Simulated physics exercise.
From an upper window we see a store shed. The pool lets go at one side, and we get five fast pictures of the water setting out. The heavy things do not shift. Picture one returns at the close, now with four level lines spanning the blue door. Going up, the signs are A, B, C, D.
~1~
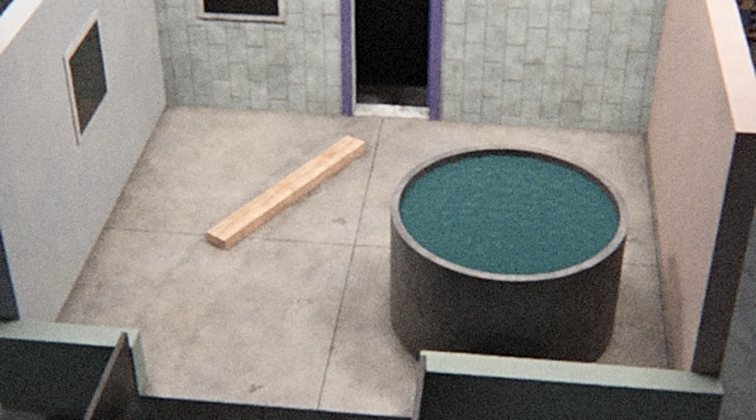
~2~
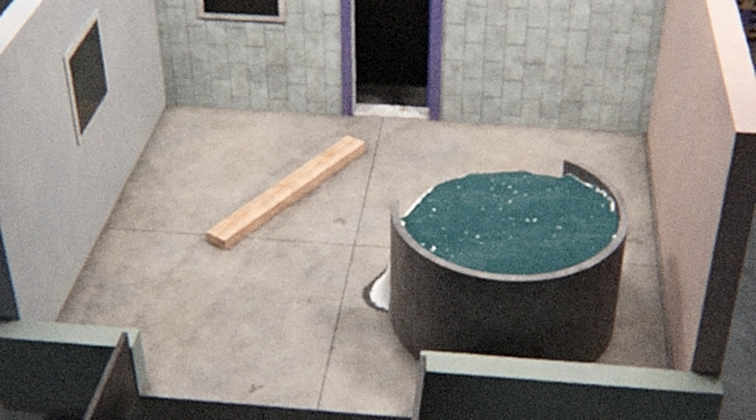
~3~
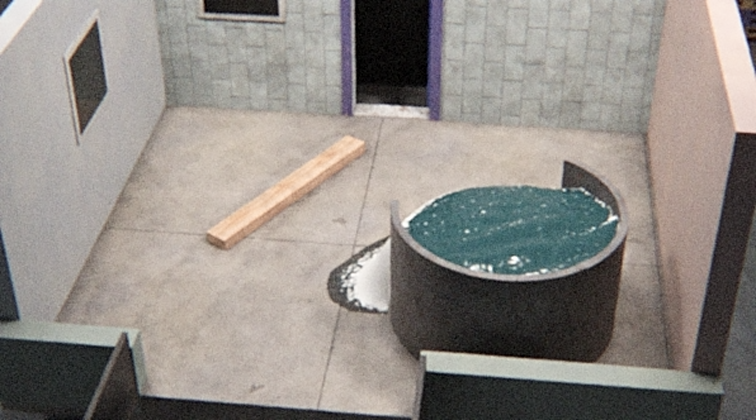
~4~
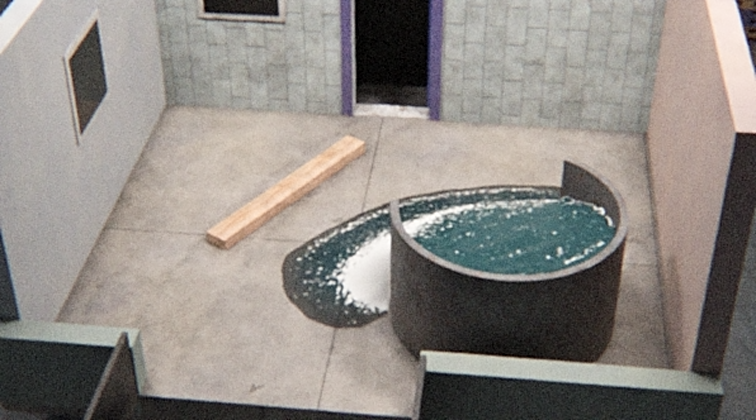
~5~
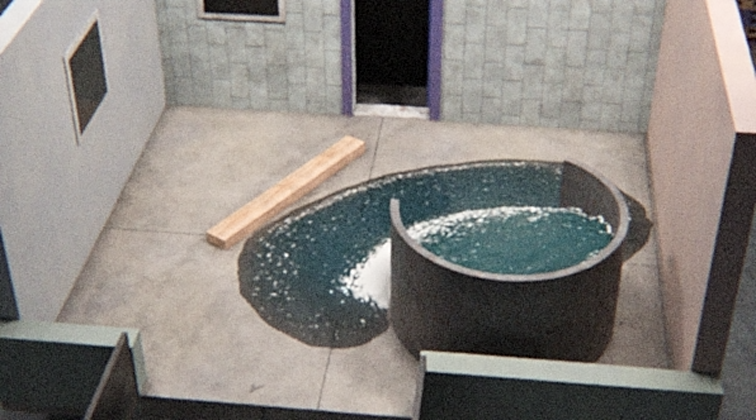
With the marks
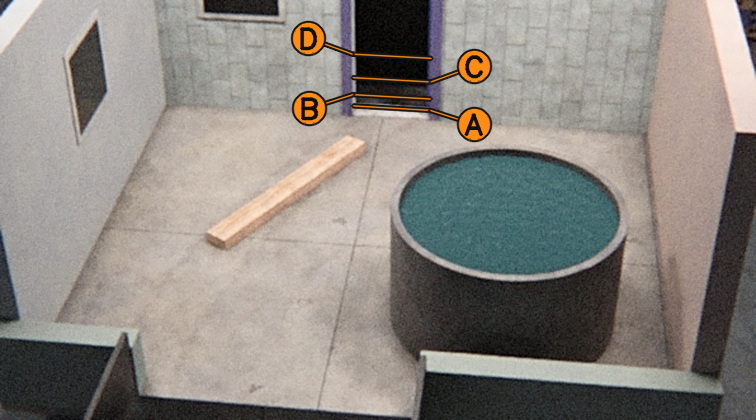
In a store shed, water pours from a round pool and spreads across the ground.
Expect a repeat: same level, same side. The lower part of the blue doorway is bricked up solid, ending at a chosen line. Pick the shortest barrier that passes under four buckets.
C.
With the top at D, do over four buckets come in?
No, not at all.
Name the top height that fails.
It is B.
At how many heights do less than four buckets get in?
Two.
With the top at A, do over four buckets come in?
Yes.
On the marked copy, A at (391, 108); B at (391, 96); C at (391, 79); D at (391, 56); from the bottom up A, B, C, D.
If A is chosen, dozens of bucketfuls pour in.
If B is chosen, about 11 bucketfuls get in.
If C is chosen, a splash gets over, under a bucket.
If D is chosen, nothing gets over.
